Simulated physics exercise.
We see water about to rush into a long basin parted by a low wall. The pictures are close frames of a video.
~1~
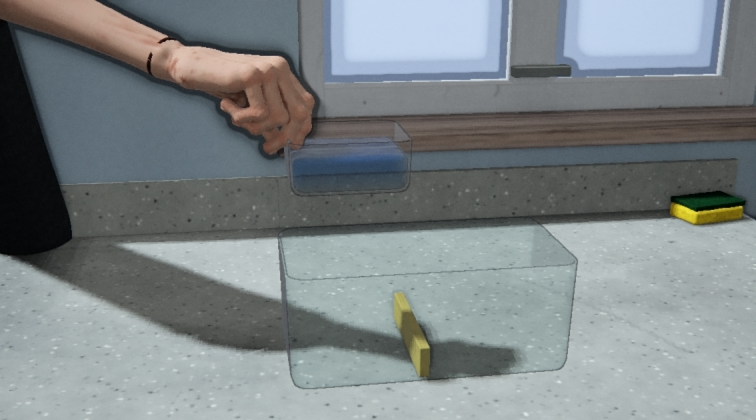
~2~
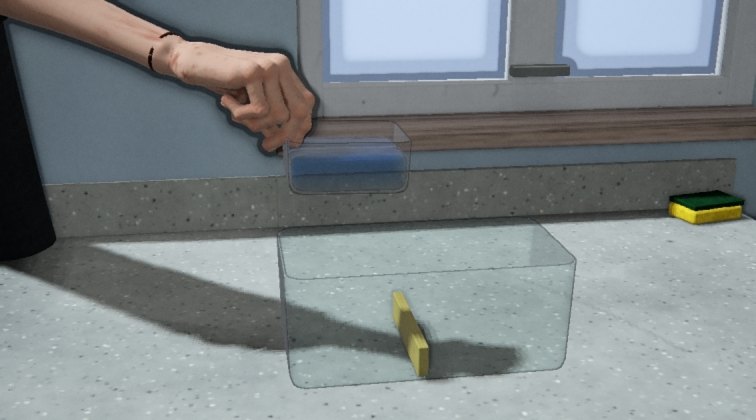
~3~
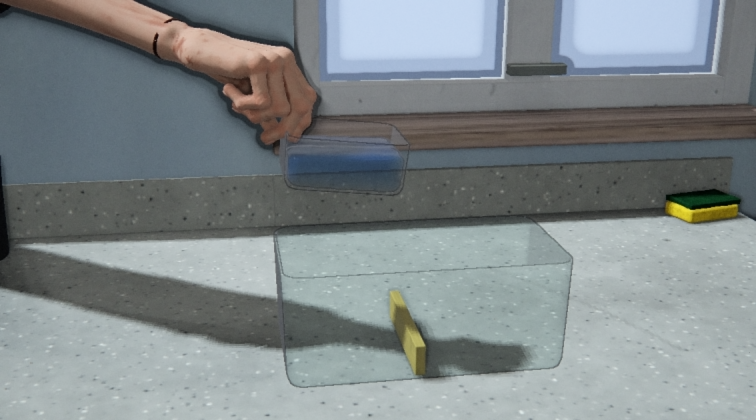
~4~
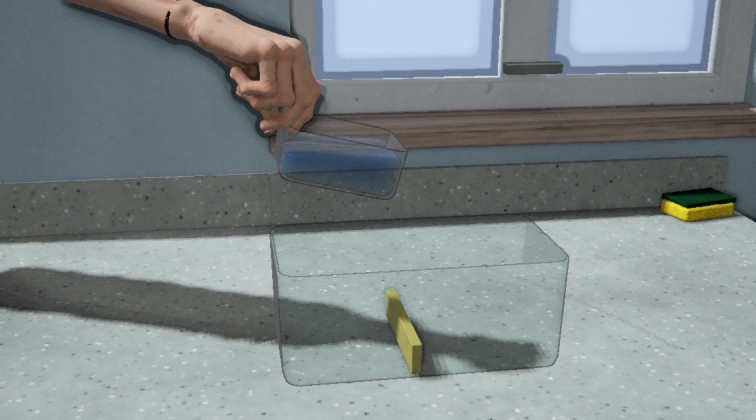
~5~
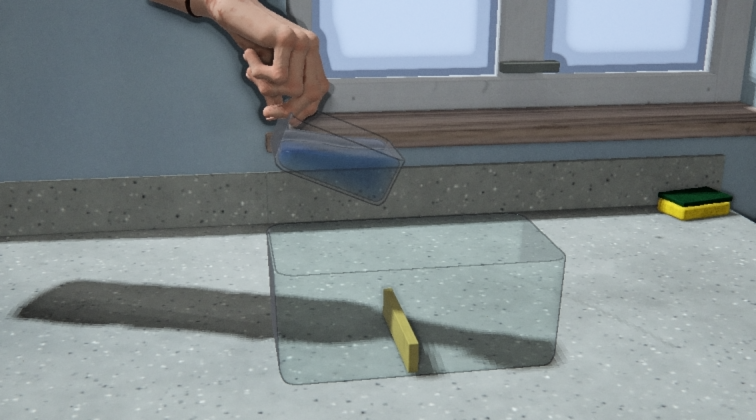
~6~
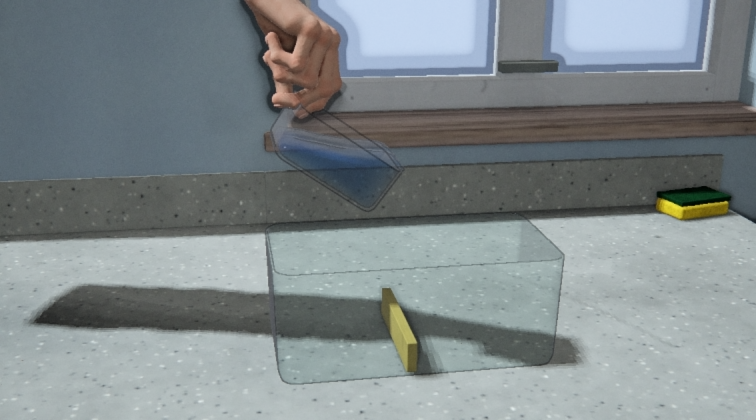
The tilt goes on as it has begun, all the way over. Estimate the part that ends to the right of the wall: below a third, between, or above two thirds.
In the end more than two thirds is right of the wall.
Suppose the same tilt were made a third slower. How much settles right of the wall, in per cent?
Roughly 75 in a hundred.
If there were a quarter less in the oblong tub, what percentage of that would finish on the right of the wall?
Near 75 %.
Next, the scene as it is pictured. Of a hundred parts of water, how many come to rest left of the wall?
About 25 per cent.
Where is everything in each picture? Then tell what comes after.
It leans 0°; its right rim is at (404, 132); the water meets the walls at (289, 149) and (401, 146); the long basin's rim runs from (282, 255) to (555, 240); the wall's top is at (411, 320), in the first picture.
It leans 2°; its right rim is at (403, 133); the water meets the walls at (288, 148) and (400, 146), in the second picture.
It leans 6°; its right rim is at (401, 136); the water meets the walls at (285, 146) and (397, 146), in the third picture.
It leans 14°; its right rim is at (399, 143); the water meets the walls at (281, 143) and (394, 147), in the fourth picture.
It leans 24°; its right rim is at (396, 152); the water meets the walls at (278, 140) and (393, 147), in the fifth picture.
It leans 35°; its right rim is at (393, 163); the water meets the walls at (275, 136) and (382, 151); 4 per cent is over the edge, in the sixth picture.
A moment on, the oblong tub is tipped right over and 11 per cent is still to pour, 1 is left of the wall and 58 right of it.
Next, the oblong tub is tipped right over and 2 per cent is still to pour, 17 is left of the wall and 78 right of it.
Then the oblong tub is tipped right over and 0 per cent is still to pour, 23 is left of the wall and 76 right of it.
Later the oblong tub is tipped right over and 0 per cent is still to pour, 23 is left of the wall and 76 right of it.
Finally, 23 per cent lies left of the wall, 76 right of it and 1 outside.
